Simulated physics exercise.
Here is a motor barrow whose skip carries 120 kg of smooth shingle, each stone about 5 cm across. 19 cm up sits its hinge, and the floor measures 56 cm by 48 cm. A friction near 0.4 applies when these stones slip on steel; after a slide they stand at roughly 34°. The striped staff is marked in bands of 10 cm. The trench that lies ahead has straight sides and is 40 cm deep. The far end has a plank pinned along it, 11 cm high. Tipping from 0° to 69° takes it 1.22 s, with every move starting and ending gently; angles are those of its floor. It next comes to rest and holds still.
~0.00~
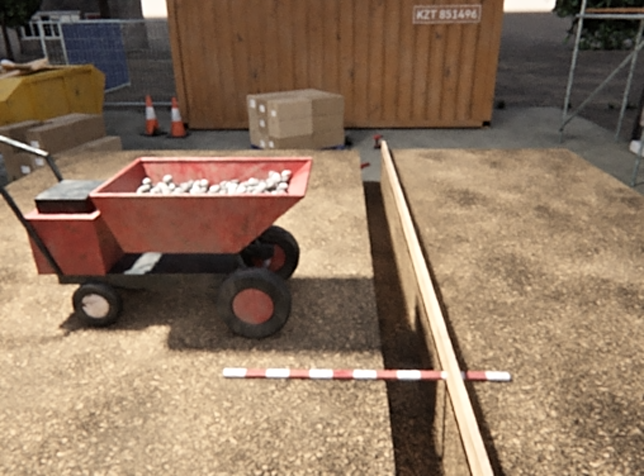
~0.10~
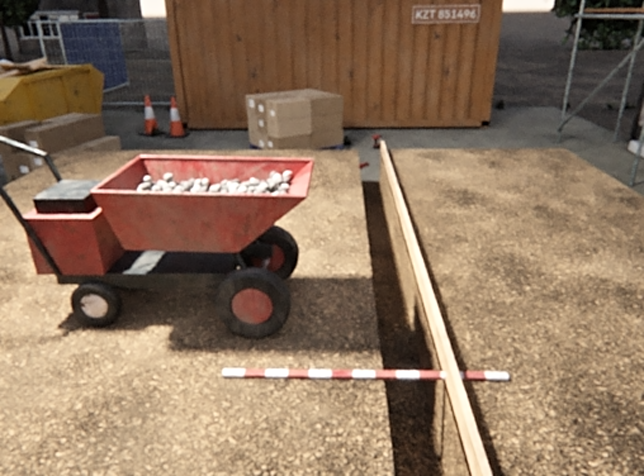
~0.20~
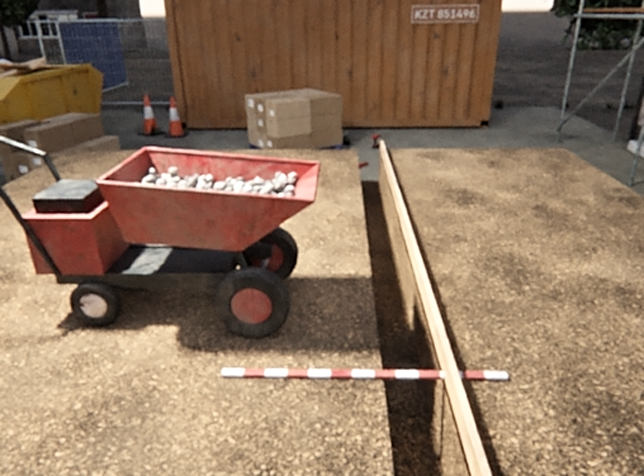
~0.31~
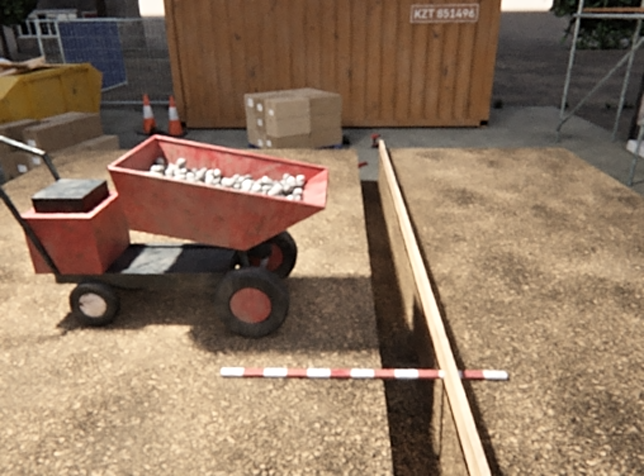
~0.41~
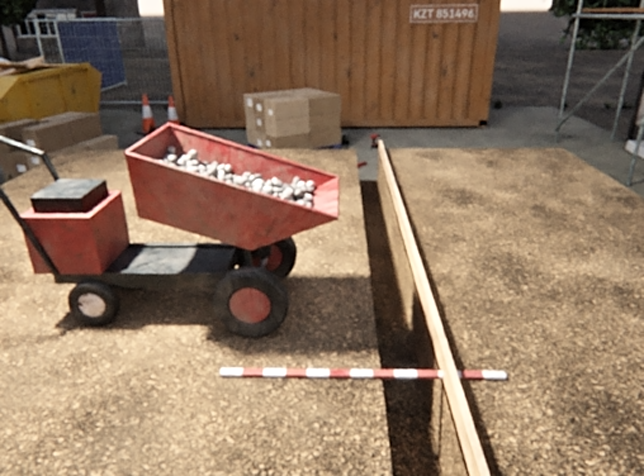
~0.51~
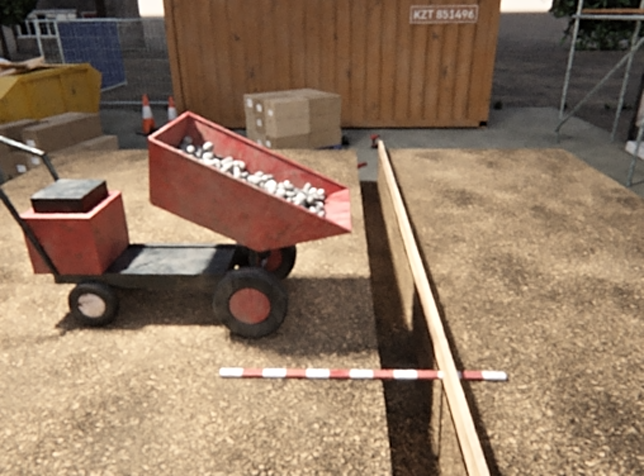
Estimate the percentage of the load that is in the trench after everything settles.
Roughly 93 per cent of the load.
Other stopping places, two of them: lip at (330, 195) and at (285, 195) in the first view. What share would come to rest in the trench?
I'd expect some 60 per cent, then some 100.
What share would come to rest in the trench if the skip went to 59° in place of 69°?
In that case near 80 per cent.
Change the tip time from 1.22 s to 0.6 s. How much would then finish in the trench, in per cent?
80 %.
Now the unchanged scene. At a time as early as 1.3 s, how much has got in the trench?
Close to 50 per cent at that time.
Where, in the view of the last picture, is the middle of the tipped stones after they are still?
Their middle ends up near (399, 350).
After 0.9 s the floor is at 59°; 100 % in the skip; the foremost stones are at (369, 258).
After 1.3 s the floor is at 69°; 47 % in the skip, 51 % in the trench, 3 % past the trench; the foremost stones are at (447, 292).
After 1.7 s the floor is at 69°; 7 % in the skip, 86 % in the trench, 7 % past the trench; the foremost stones are at (529, 303).
After 3.6 s the floor is at 69°; 0 % in the skip, 93 % in the trench, 7 % past the trench; the foremost stones are at (584, 312).
